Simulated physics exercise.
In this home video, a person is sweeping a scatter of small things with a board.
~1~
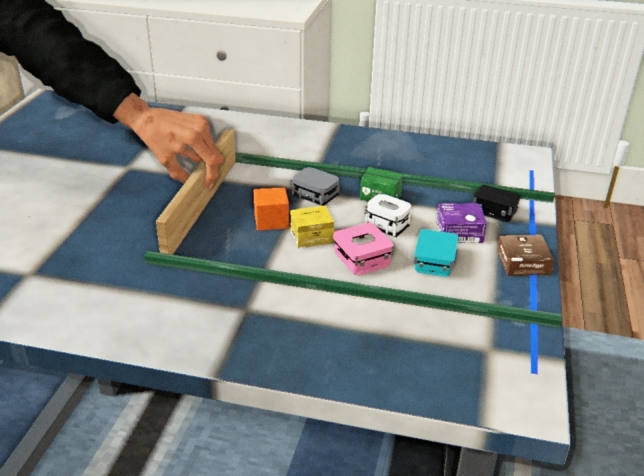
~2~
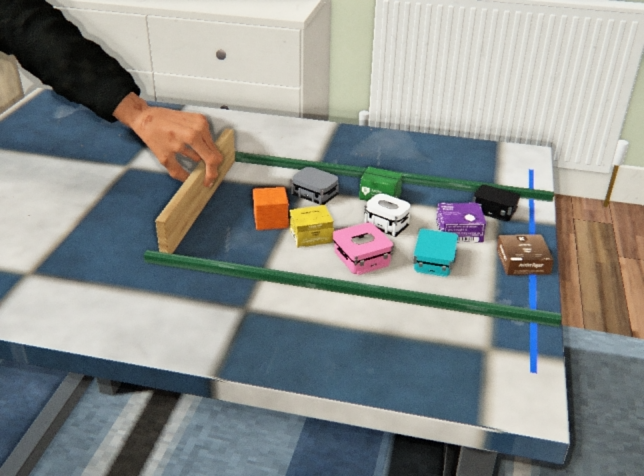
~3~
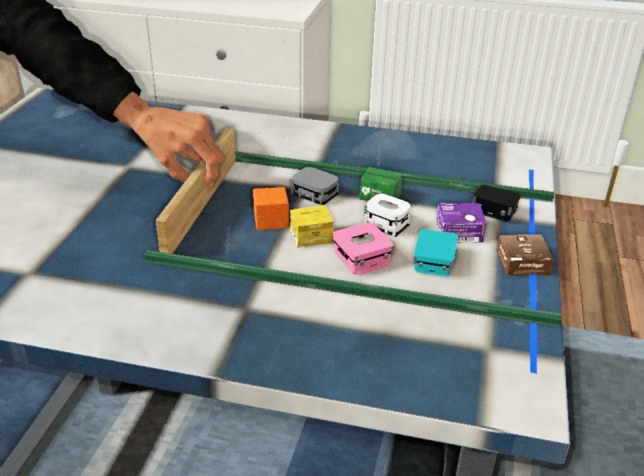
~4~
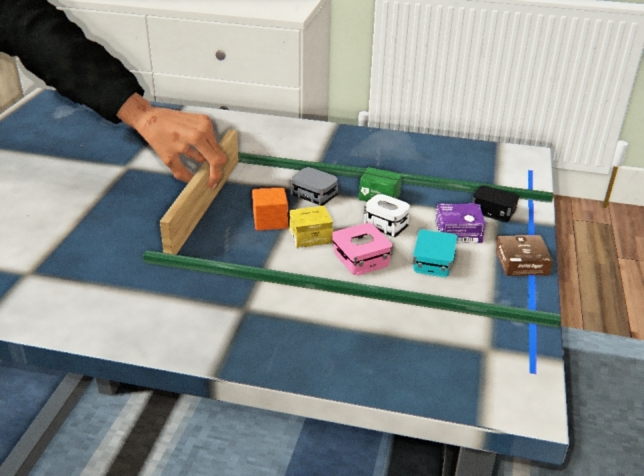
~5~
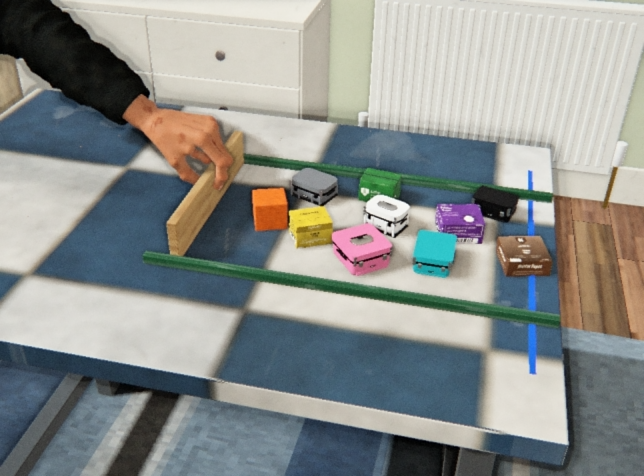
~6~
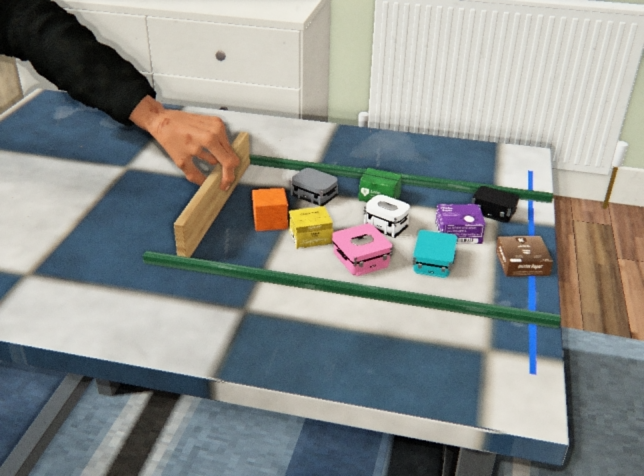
At the start, a hand holds a wooden board upright between two green rails on a checkered table, left of a scatter of small colourful boxes and cases. After staying nearly still, the hand slides the board slightly right, closer to the orange block, while the boxes remain in place.
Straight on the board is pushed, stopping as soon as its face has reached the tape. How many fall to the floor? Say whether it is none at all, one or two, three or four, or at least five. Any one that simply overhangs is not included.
I expect the drop count to reach five or more.
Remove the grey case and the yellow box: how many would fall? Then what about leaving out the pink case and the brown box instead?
Counts - first: 4, second: 4.
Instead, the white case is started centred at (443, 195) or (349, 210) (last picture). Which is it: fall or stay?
Well, the white case is gone in the first case and stays aboard in the second.
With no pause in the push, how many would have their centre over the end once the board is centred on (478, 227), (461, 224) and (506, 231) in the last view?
2, 2 and 5.
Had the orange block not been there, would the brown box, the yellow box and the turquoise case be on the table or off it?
The brown box ends up below - the yellow box remains - the turquoise case ends up below.
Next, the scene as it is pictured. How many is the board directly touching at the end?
It adds up to 5.
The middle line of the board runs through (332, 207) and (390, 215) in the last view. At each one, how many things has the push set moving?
5 and 8.
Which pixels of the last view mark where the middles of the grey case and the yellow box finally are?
The one named first is at (553, 215), the next at (554, 270).
Early on, none off yet; brown box at rest near (524, 256); black case at rest near (495, 206); purple box at rest near (460, 223).
A while later, none off yet; brown box at rest near (524, 256); black case moving near (505, 206); purple box at rest near (462, 224).
Further along, two off so far; brown box on its side near (581, 319); black case in the air near (575, 292); purple box travelled well along near (544, 239).
Finally, the number that fall off is five or more; lost, green box, turquoise case, purple box, black case and brown box.
